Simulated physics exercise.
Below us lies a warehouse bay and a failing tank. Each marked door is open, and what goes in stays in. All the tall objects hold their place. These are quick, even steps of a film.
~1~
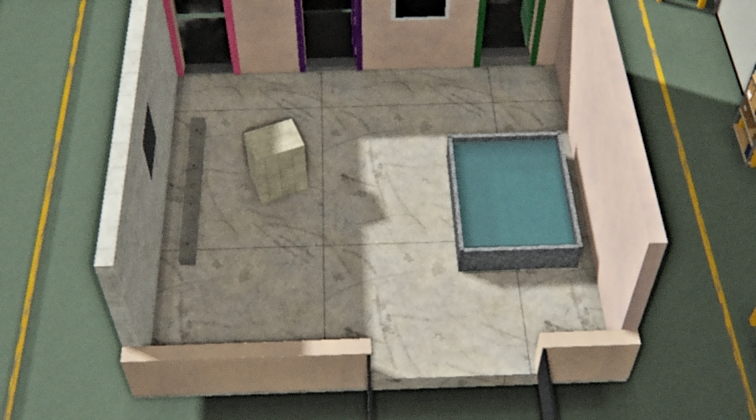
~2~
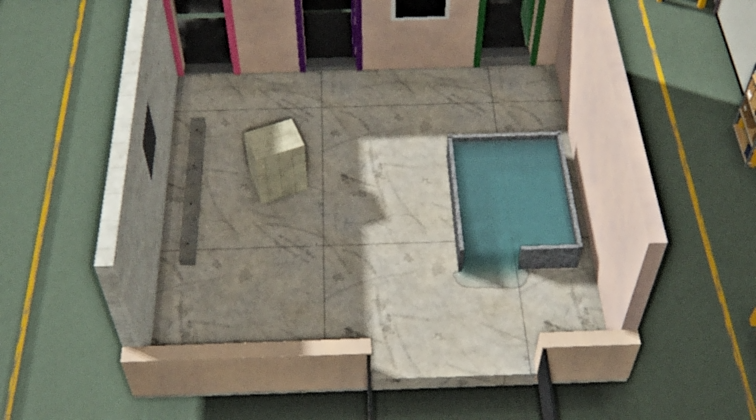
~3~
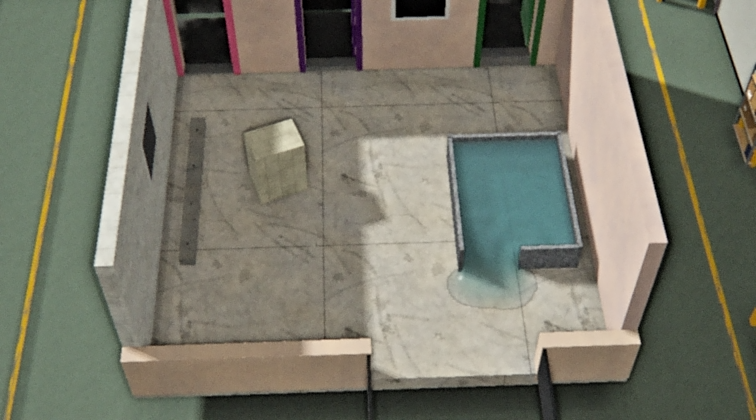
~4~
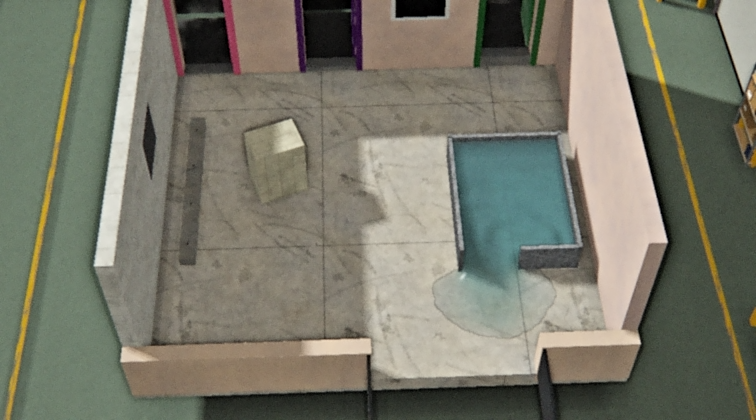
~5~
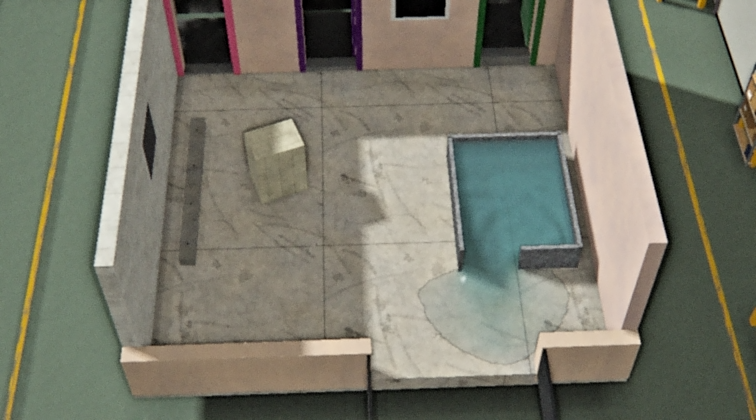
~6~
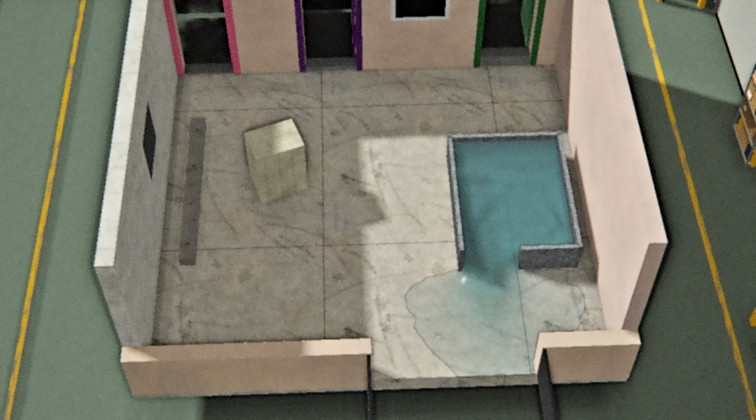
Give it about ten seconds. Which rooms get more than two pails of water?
One by one: The pink door stays under that; the green door stays under that; the purple door stays under that.
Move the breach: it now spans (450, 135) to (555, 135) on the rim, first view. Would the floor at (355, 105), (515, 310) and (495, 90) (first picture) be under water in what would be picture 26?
In turn: Covered, clear, under water.
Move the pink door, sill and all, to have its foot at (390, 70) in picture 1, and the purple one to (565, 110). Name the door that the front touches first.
First comes the purple door.
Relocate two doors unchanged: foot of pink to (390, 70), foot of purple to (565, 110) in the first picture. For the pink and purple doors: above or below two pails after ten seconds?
Then: Pink door takes less; purple door keeps below it.
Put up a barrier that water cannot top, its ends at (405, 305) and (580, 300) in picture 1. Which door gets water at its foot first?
The green-painted one.
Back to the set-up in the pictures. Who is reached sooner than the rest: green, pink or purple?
That is the green door.
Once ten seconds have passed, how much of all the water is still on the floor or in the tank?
I make it 42 per cent.
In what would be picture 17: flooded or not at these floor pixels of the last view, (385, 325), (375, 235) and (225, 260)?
One after the other: Wet, dry, free of water.
A moment on, water covers 10 % of the floor; the pink door not reached, the green door not reached, the purple door not reached.
Next, water covers 15 % of the floor; the pink door not reached, the green door not reached, the purple door not reached.
Then, water covers 20 % of the floor; the pink door not reached, the green door not reached, the purple door not reached.
Later, water covers 25 % of the floor; the pink door not reached, the green door not reached, the purple door not reached.
In the end, water covers 30 % of the floor; the pink door not reached, the green door wet at the sill, nothing in, the purple door not reached.
